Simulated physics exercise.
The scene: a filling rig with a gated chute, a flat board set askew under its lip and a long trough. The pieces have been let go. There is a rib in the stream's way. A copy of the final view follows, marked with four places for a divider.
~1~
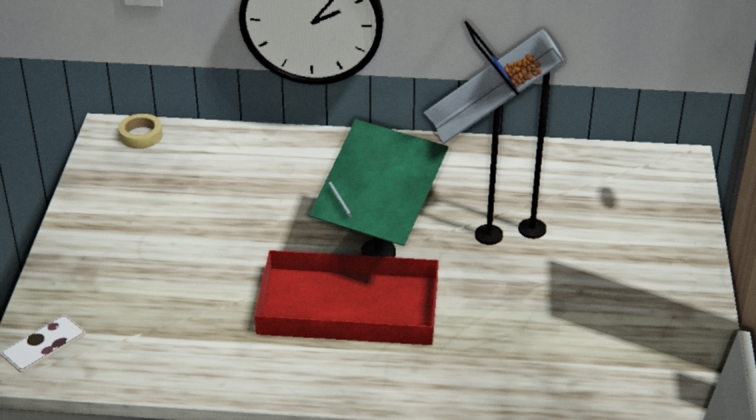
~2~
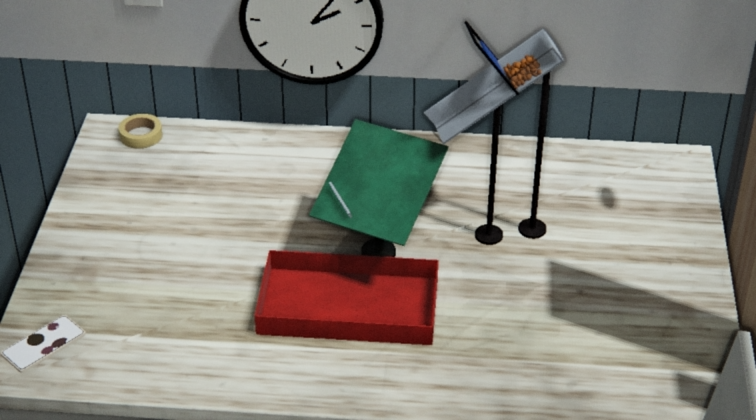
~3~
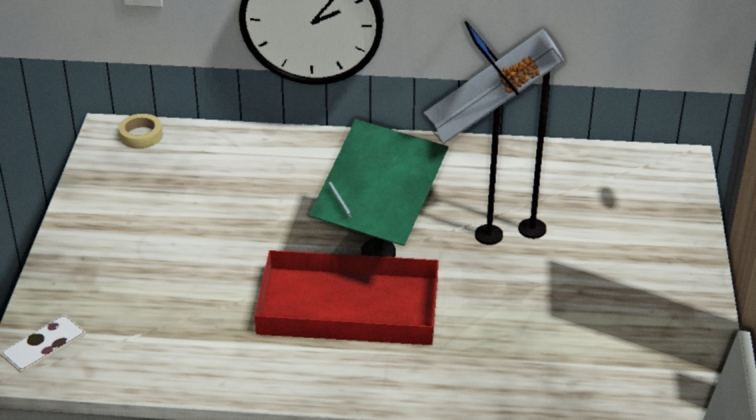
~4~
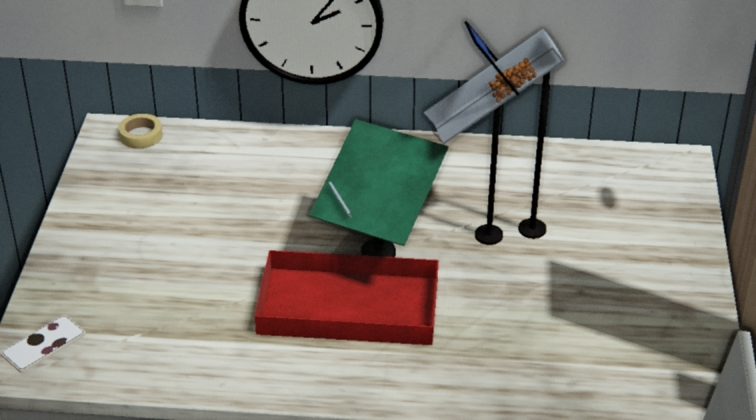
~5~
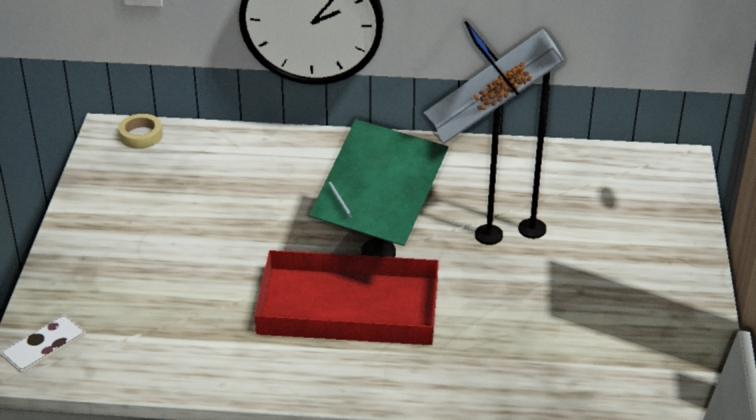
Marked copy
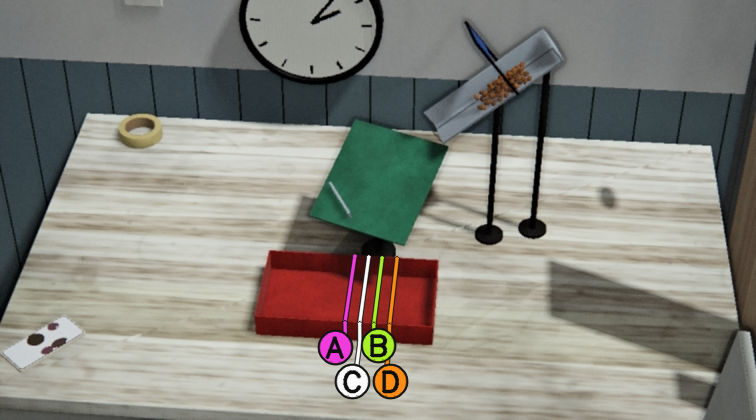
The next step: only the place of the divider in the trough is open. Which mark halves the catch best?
Use line A.
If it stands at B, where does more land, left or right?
More lands on the left.
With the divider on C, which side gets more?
The left side.
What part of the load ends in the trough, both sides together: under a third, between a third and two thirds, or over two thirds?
Over two thirds.
On the marked copy, line A crosses the front rim at (345, 321); line B crosses the front rim at (373, 323); line C crosses the front rim at (359, 322); line D crosses the front rim at (389, 324).
Choosing A, of what is caught, about two thirds on the left of the divider, about a third on the right.
Choosing B, of what is caught, all on the left of the divider, none on the right.
Choosing C, of what is caught, nearly all on the left of the divider, a stray few on the right.
Choosing D, of what is caught, all on the left of the divider, none on the right.
